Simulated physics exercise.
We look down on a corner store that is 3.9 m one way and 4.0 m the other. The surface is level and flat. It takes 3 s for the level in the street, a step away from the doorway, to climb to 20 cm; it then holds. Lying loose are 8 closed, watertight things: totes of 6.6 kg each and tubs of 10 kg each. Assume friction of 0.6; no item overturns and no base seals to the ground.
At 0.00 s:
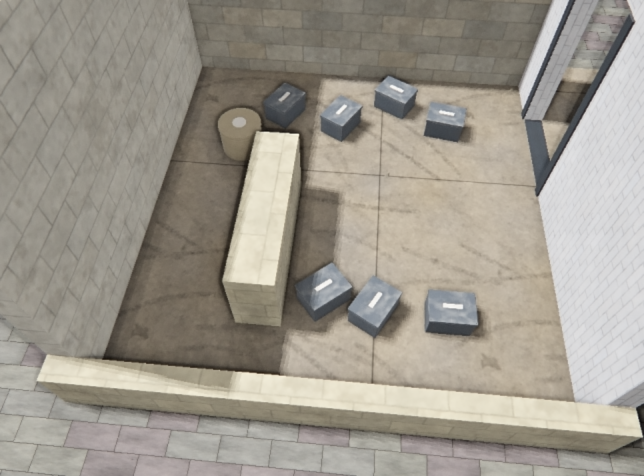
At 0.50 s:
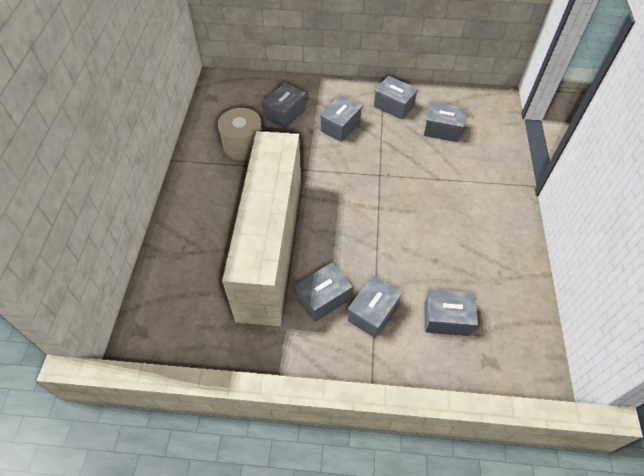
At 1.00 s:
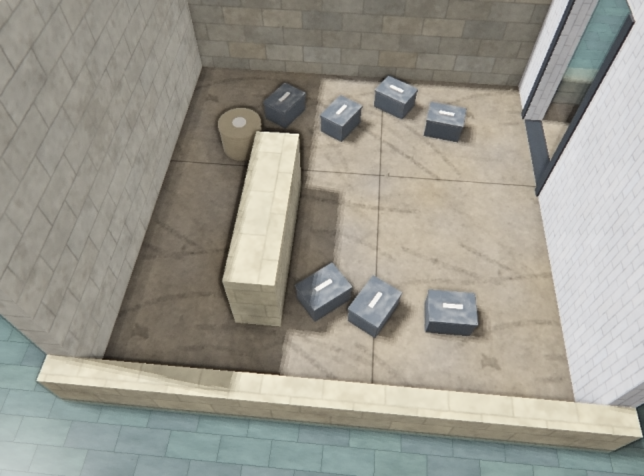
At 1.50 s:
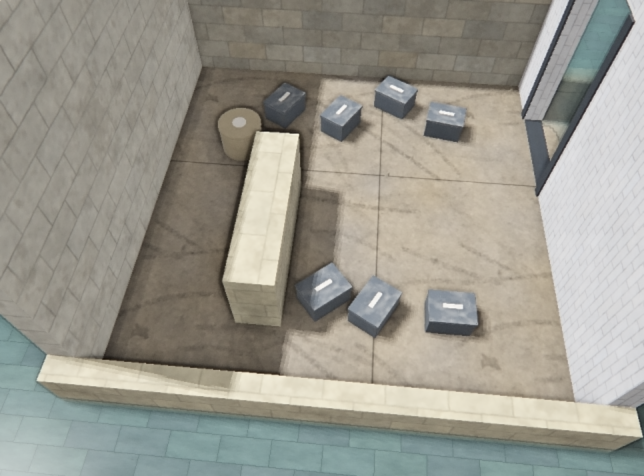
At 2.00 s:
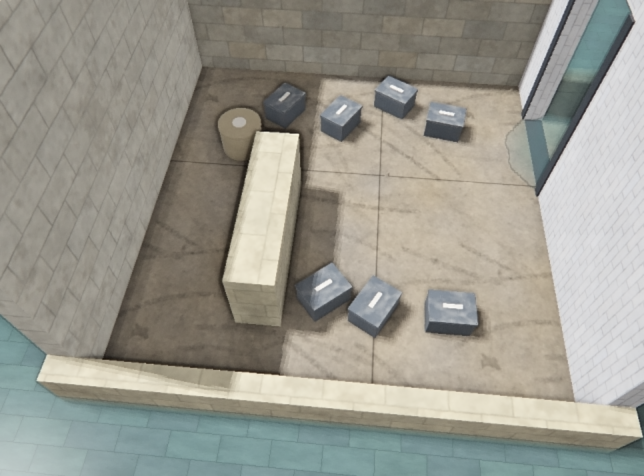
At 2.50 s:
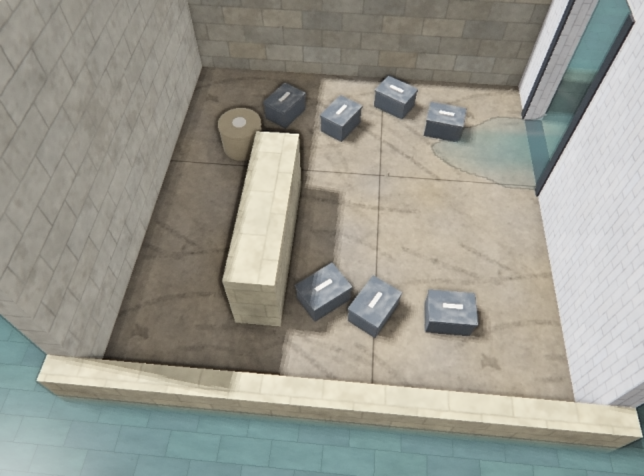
In this clip, teal water covers the paving outside a walled room holding scattered dark gray boxes, then rises at the doorway on the right and spreads a shallow patch across the floor inside, while the boxes stay still.
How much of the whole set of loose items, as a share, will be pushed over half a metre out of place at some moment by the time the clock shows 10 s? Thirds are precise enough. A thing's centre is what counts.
Going by this, the fraction will be in the top third.
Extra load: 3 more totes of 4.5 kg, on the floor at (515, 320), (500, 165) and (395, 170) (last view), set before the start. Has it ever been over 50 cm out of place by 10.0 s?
The first one stays inside the mark, the next tops the mark, and the last tops the mark.
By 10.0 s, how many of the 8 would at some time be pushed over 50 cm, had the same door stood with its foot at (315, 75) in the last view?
In that case the number is 6.
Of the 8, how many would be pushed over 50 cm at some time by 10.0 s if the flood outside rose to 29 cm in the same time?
That would give 8.
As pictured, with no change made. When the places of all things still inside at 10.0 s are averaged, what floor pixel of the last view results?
(266, 285).
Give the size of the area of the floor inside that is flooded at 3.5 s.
At that time the wet patch spans about 3.5 m2.
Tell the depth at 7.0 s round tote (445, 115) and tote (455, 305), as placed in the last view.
9 and 2 cm.
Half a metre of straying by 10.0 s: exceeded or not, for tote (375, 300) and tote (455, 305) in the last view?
Result, in order: Stayed within / stayed within.
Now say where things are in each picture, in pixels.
In the first frame, a tote at (447, 114), on the bottom; a tote at (397, 89), on the bottom; 0.0 m2 under water; 0 of 8 have shifted.
In the second frame, a tote at (447, 114), on the bottom; a tote at (397, 89) rests on the ground; 0.0 m2 under water; 0 of 8 have shifted.
In the third frame, a tote at (447, 114) rests on the ground; a tote at (397, 89) rests on the ground; 0.0 m2 under water; 0 of 8 have shifted.
In the fourth frame, a tote at (447, 114), on the bottom; a tote at (397, 89), on the bottom; 0.0 m2 under water; 0 of 8 have shifted.
In the fifth frame, a tote at (447, 114) rests on the ground; a tote at (397, 89), on the bottom; 0.1 m2 under water; 0 of 8 have shifted.
In the sixth frame, a tote at (447, 114), on the bottom; a tote at (397, 89), on the bottom; 0.7 m2 under water; 0 of 8 have shifted.
After 3.5 s 0 of 8 are over 50 cm from their spots; 0 afloat.
After 4.5 s 1 of 8 are over 50 cm from their spots; 0 afloat.
After 7.0 s 5 of 8 are over 50 cm from their spots; 5 afloat.
After 10.0 s 6 of 8 are over 50 cm from their spots, and 6 have been at some point; 5 afloat.
